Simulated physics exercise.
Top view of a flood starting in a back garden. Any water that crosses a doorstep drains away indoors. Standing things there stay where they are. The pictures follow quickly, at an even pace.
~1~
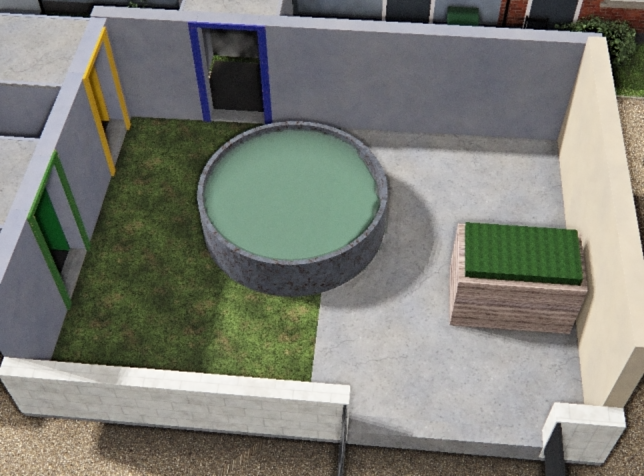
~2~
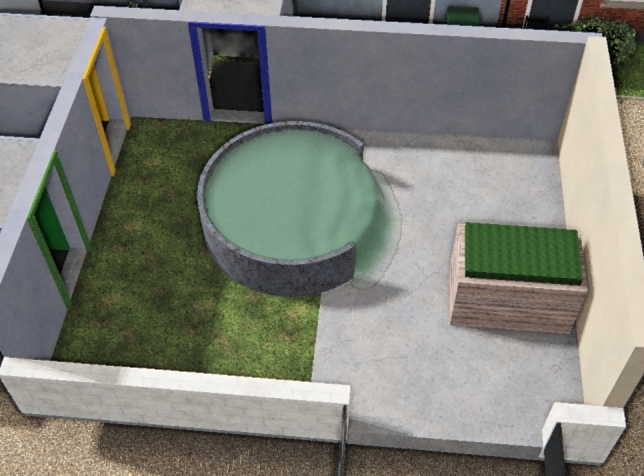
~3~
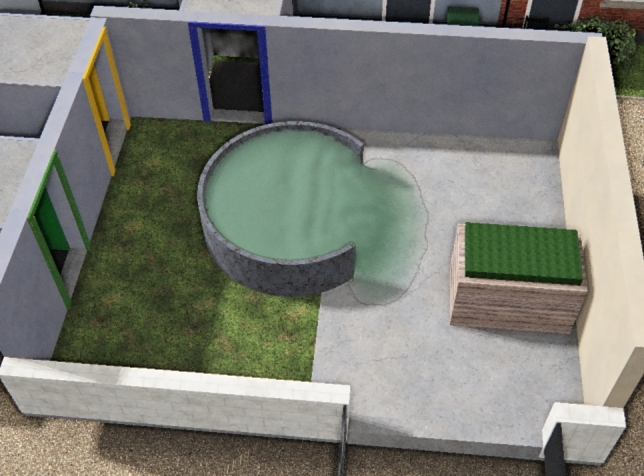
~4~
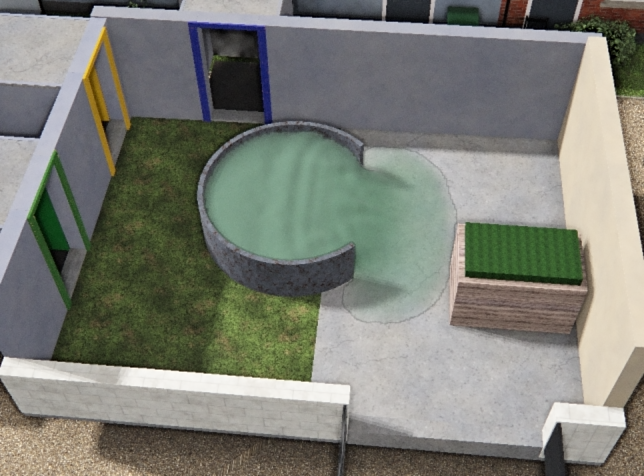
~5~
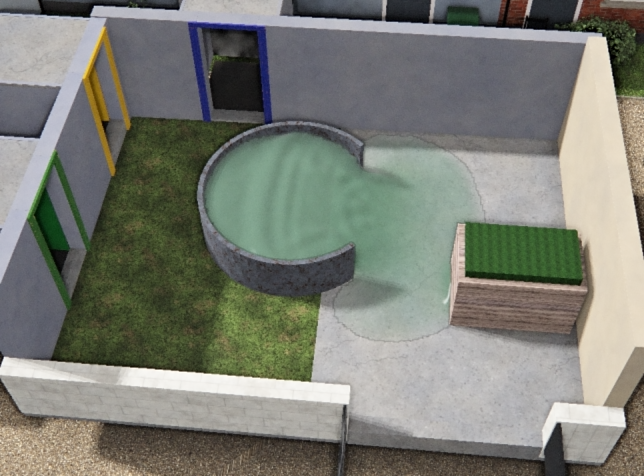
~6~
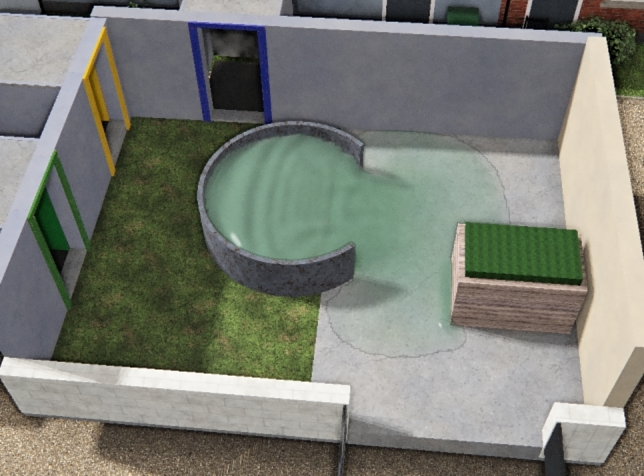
At the start, still green water fills a round grey tank in a walled garden of grass and paving. The tank's right side opens, and water pours through the gap onto the paving. It fans out to the right, meets the box with the green top, and spreads past its corners.
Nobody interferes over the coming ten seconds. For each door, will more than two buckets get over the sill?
In the end the blue door receives more than two buckets; the yellow door receives no more than two buckets; the green door receives no more than two buckets.
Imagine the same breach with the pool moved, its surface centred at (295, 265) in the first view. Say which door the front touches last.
One in green.
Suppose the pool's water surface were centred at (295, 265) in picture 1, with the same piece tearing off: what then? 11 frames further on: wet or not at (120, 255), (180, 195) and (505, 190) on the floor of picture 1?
First spot stays unwetted, second spot stays unwetted, third spot gets drenched.
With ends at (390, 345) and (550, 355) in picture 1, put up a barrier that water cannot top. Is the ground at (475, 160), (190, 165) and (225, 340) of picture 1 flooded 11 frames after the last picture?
Listed order: Swamped, spared, spared.
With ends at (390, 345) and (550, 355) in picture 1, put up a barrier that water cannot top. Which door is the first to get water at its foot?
That's the door marked blue.
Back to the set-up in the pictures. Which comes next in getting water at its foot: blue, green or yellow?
It's the blue-painted one.
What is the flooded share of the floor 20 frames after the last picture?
Near 50 in a hundred.
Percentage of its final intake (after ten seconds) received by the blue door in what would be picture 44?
Roughly 40 %.
A moment on, water covers 40 % of the floor; the blue door not reached, the yellow door not reached, the green door not reached.
Next, water covers 45 % of the floor; the blue door not reached, the yellow door not reached, the green door not reached.
Then, water covers 50 % of the floor; the blue door not reached, the yellow door not reached, the green door not reached.
Later, water covers 80 % of the floor; the blue door under two buckets in, the yellow door wet at the sill, nothing in, the green door not reached.
In the end, water covers 95 % of the floor; the blue door over two buckets in, the yellow door wet at the sill, nothing in, the green door wet at the sill, nothing in.
